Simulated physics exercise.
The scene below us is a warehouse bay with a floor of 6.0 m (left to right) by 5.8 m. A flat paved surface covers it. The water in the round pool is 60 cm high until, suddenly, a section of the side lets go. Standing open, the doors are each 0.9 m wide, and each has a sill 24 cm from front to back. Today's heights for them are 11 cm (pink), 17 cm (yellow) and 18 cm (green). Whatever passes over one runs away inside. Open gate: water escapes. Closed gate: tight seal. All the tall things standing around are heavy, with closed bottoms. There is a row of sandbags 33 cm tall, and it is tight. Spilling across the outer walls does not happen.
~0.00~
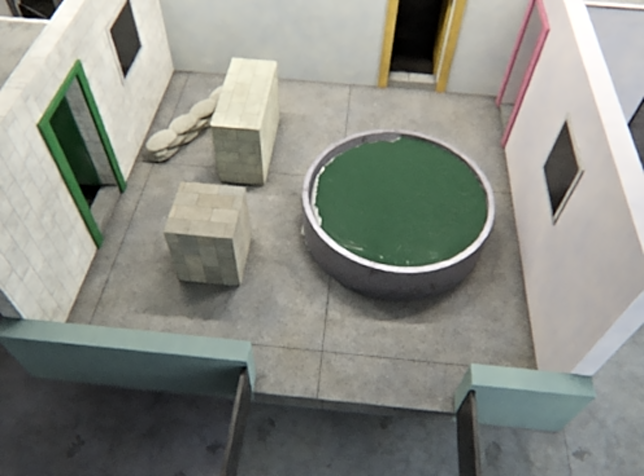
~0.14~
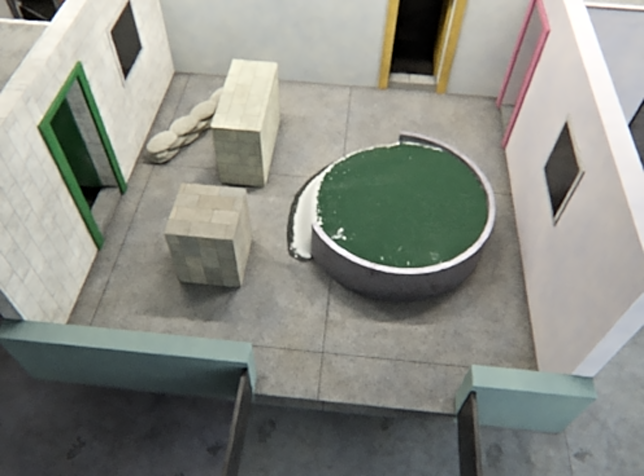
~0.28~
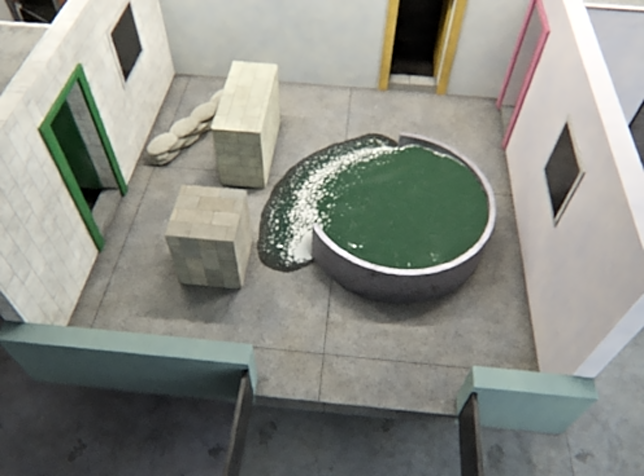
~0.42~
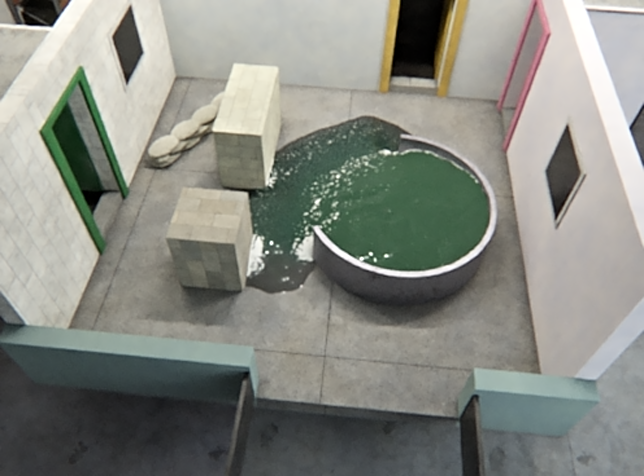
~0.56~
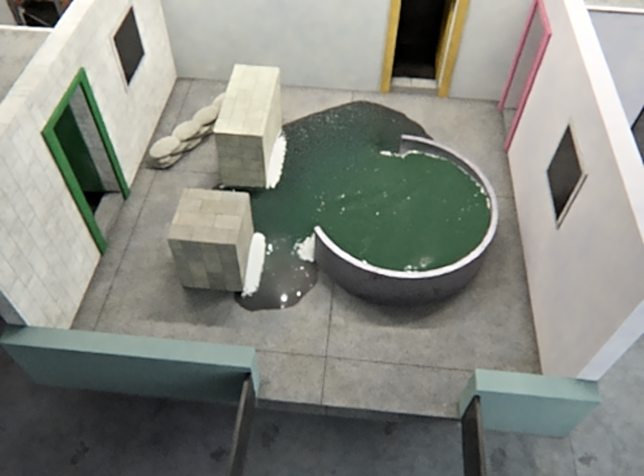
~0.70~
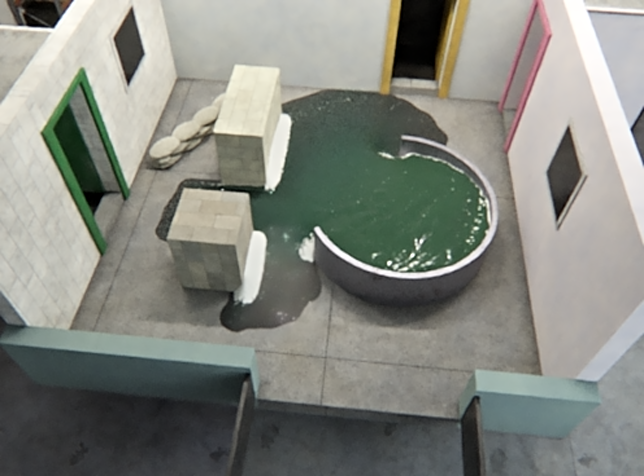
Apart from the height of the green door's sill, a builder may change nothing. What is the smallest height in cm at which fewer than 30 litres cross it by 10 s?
About 22 cm.
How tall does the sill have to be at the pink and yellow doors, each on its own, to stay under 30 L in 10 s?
Some 15 cm for pink, some 8.0 cm for yellow.
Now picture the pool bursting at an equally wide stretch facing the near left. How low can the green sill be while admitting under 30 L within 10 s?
If so: Around 17 cm.
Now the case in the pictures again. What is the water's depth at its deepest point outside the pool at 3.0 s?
30 cm.
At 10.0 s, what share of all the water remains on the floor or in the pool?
I'd say near 84 per cent is still there.
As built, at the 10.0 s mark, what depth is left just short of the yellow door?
Some 9.0 cm.
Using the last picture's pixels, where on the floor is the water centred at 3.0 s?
About (298, 171).
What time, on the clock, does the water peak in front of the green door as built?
Roughly 2.2 s.
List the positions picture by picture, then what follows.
The first frame shows the round pool at (397, 197) is whole and still, 60 cm deep; the green door at (91, 167) is dry.
In the second frame, the gap is at (324, 180), the front 0.3 m out at (295, 253); the back of the round pool holds 60 cm.
In the third frame, the gap is at (325, 183), the front 0.7 m out at a hidden place; the back of the round pool holds 60 cm.
In the fourth frame, the gap is at (326, 186), the front 1.2 m out at (370, 119); the back of the round pool holds 60 cm.
In the fifth frame, water pours out at (327, 188) and has run 1.7 m, to (355, 105); about 7 cm deep outside, 60 cm at the back.
In the sixth frame, the front is at (334, 90), 2.2 m from the gap at (327, 188); 7.9 m2 of floor is wet, 56 cm left at the back; the green door at (94, 175), 3.2 m from the gap, is still 0.7 m from the nearest water.
After 1.4 s water covers 40 % of the floor, deepest (40 cm) near (274, 169); 22 cm at the green door, 1 litre in over its 18 cm sill.
After 3.0 s water covers 65 % of the floor, deepest (30 cm) near (261, 90); 25 cm at the green door, 54 litres in over its 18 cm sill.
After 10.0 s water covers 95 % of the floor, deepest (16 cm) near (523, 271); 5 cm at the green door, 70 litres in over its 18 cm sill.
At the green door as built, the water arrived by 1.0 s and peaked near 28 cm at 2.2 s.
Run again over the same 10 s with other heights there, 53 litres in over 19.5 cm, 9 litres over 26.5 cm. The limit of 30 litres is kept from about 22 cm up.
